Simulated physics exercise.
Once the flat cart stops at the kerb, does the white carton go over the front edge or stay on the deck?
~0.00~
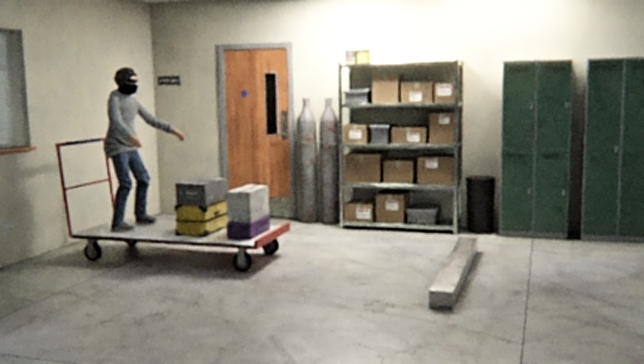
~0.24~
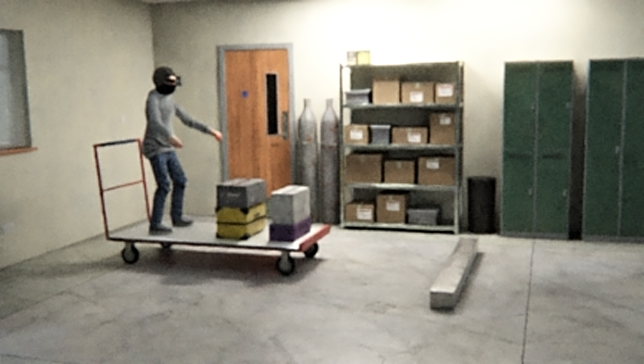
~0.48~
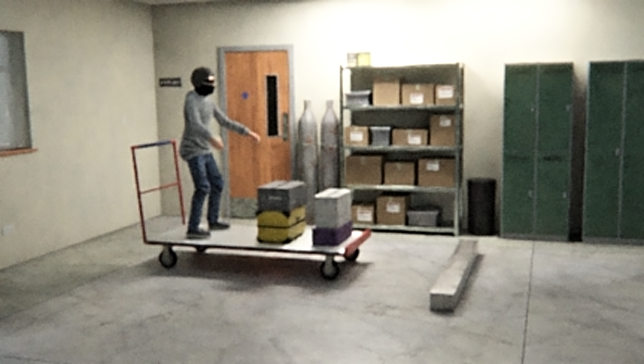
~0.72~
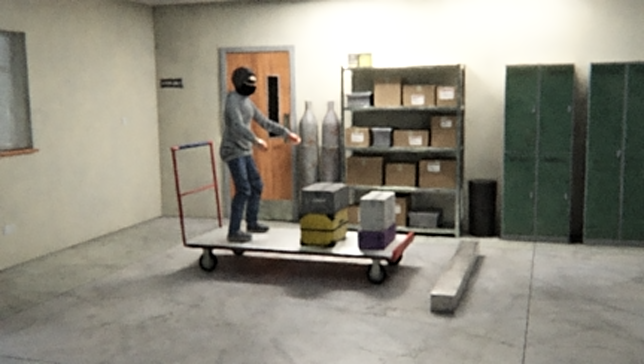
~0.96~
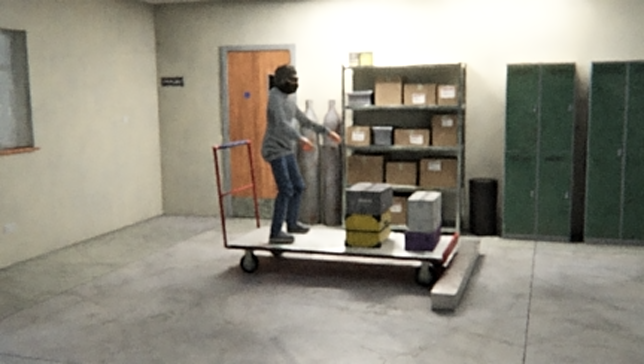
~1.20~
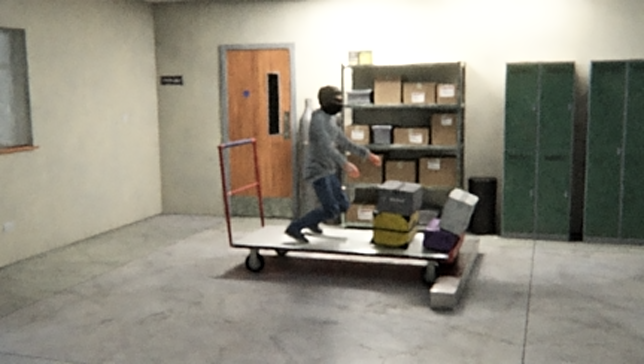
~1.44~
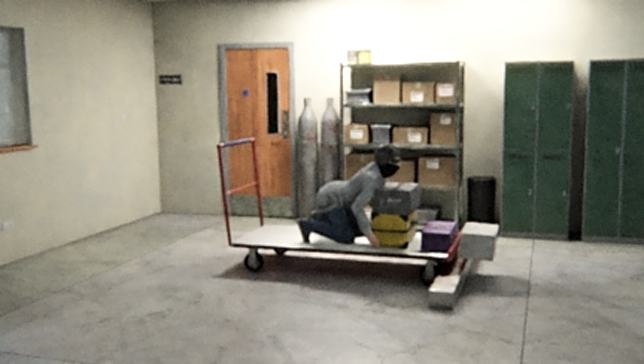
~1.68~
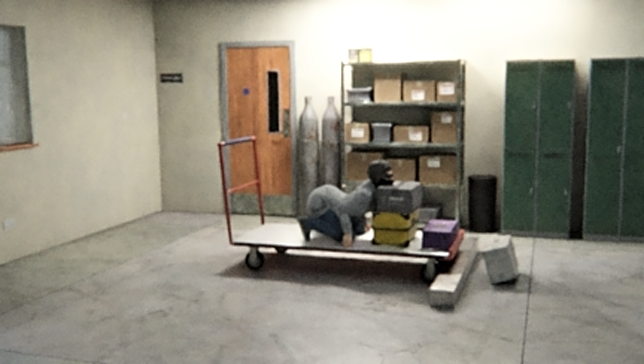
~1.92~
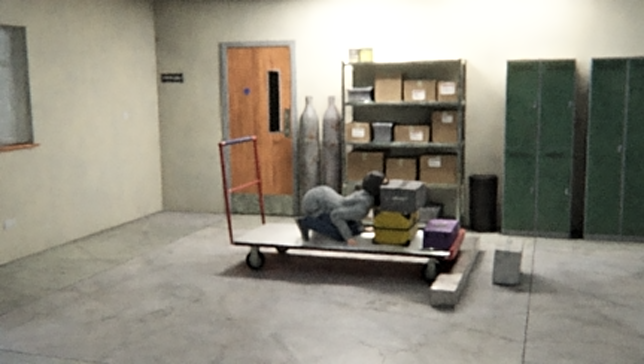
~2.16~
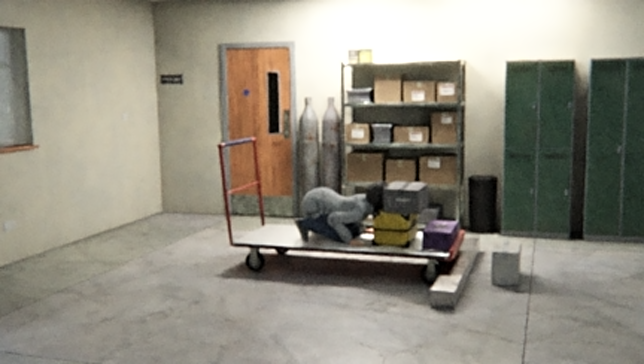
The white carton goes over the front edge. It tips off the purple toolbox and ends up on the floor beyond the kerb.
